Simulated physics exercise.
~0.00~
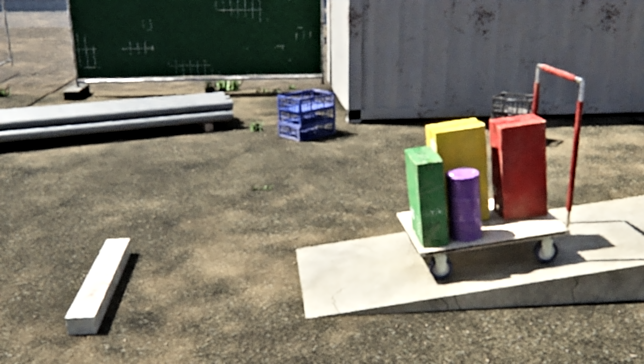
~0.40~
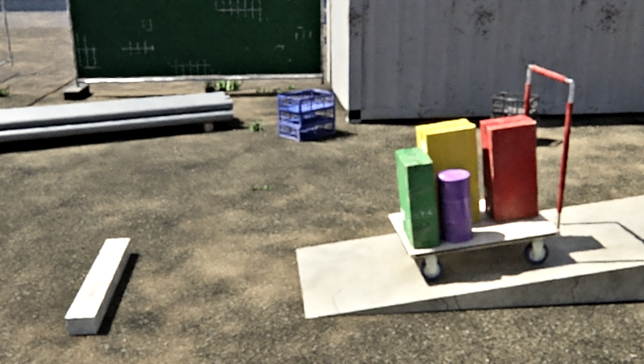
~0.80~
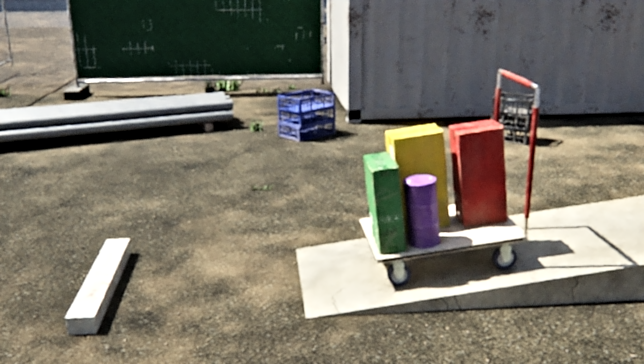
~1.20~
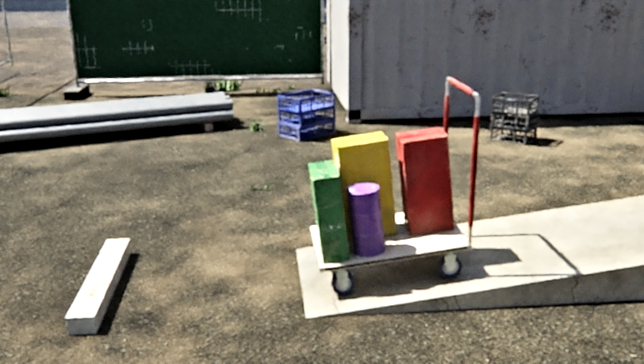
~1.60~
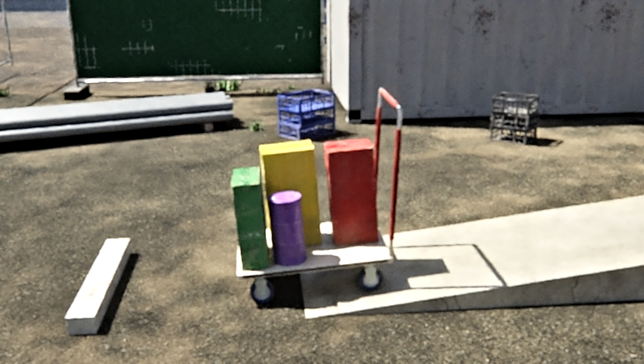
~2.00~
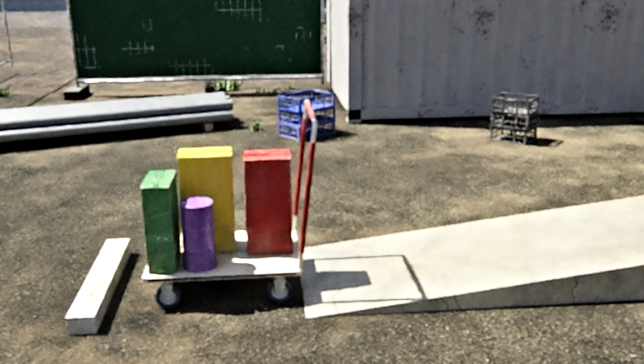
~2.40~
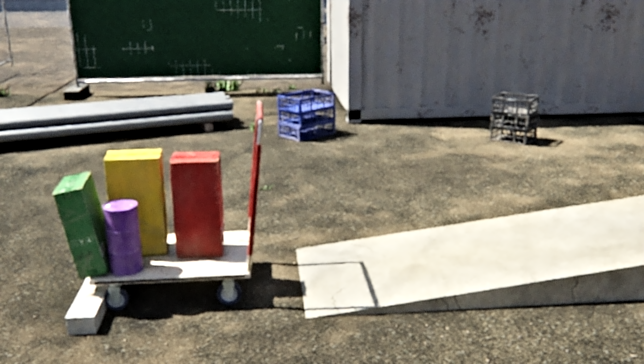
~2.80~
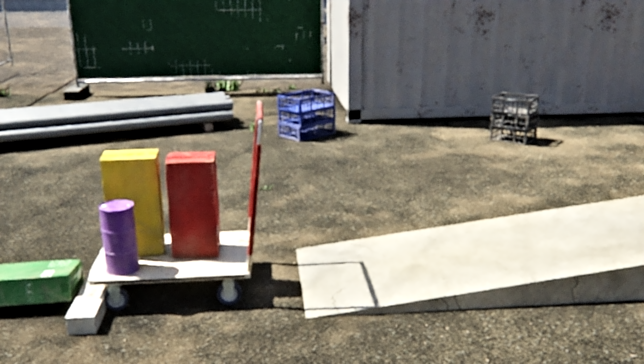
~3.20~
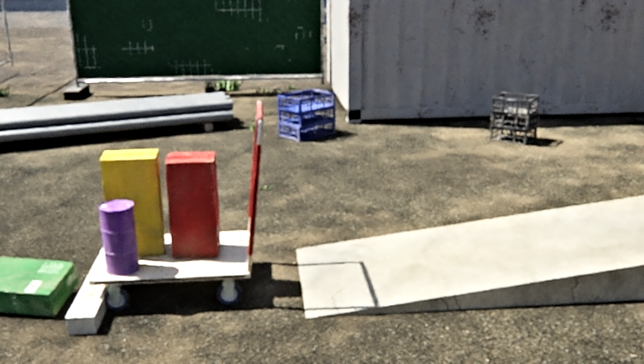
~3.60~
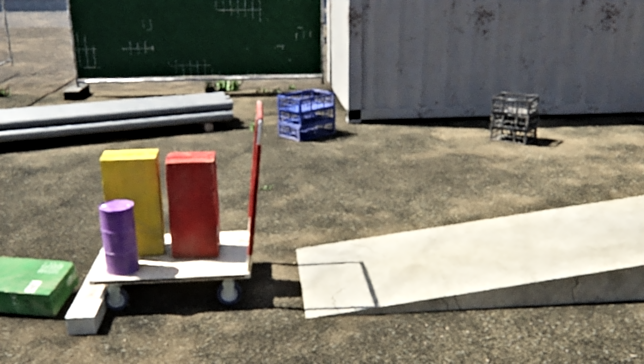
A flat trolley with a red handle rolls leftward down a pale ramp, carrying a green box, a purple canister, a yellow box and a red box, all upright. It leaves the foot of the ramp and crosses the level ground toward a low kerb. On reaching the kerb it stops, and the green box at the front tilts to the left. The green box then topples over the kerb and lands on its side on the ground beyond. The canister, yellow box and red box stay standing on the motionless trolley.
